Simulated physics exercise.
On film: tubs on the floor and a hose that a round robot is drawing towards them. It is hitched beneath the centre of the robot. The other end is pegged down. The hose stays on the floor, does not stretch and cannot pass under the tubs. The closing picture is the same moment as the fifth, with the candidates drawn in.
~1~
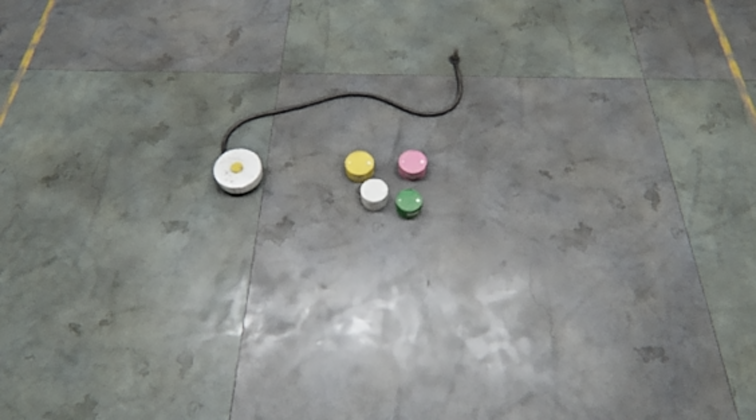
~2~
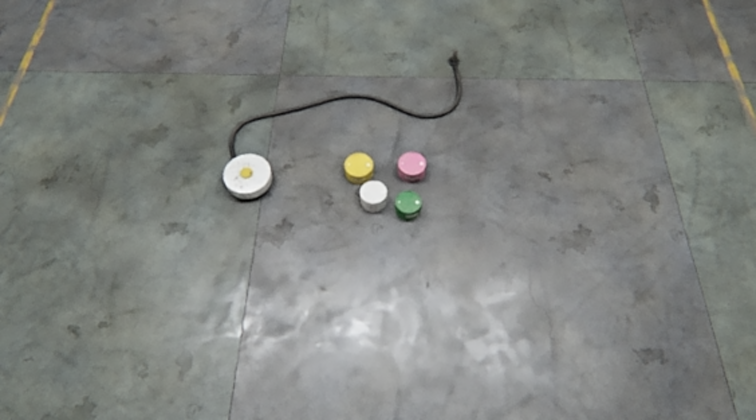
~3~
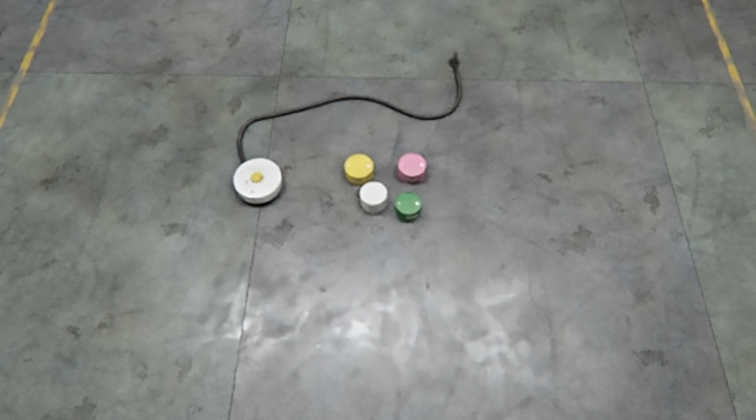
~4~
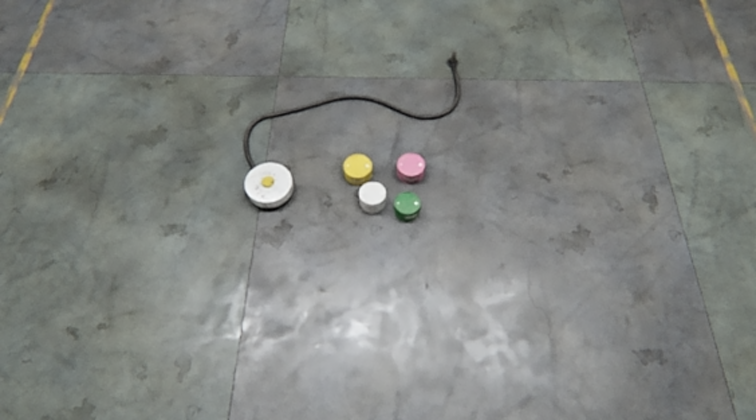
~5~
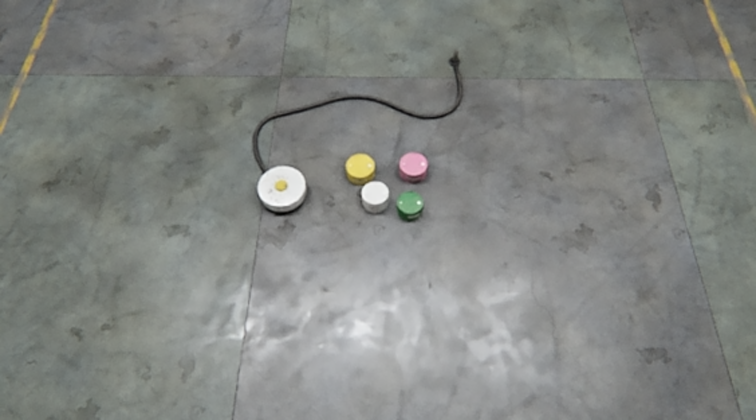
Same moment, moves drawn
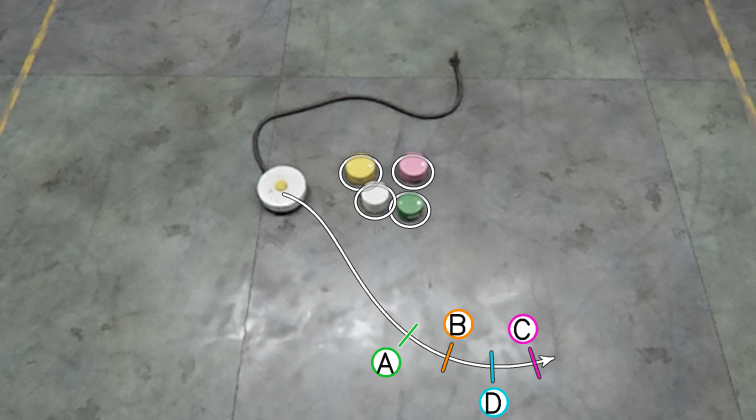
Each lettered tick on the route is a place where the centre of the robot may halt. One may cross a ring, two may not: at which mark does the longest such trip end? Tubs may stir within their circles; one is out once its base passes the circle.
Up to mark B.
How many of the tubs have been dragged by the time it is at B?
One.
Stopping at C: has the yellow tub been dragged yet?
Yes.
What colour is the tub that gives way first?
The yellow tub.
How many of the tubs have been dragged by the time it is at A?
The count is none.
On the copy, A at (408, 335); B at (447, 357); C at (535, 363); D at (492, 367); the route from (284, 194) via (383, 312) to (554, 358).
On B. First, robot (337, 240).
Then, robot (383, 308).
Finally, robot (448, 355); yellow tub (372, 171); one over the rings.
By contrast, A is within the limit but short; C has four over the rings; D has four over the rings.
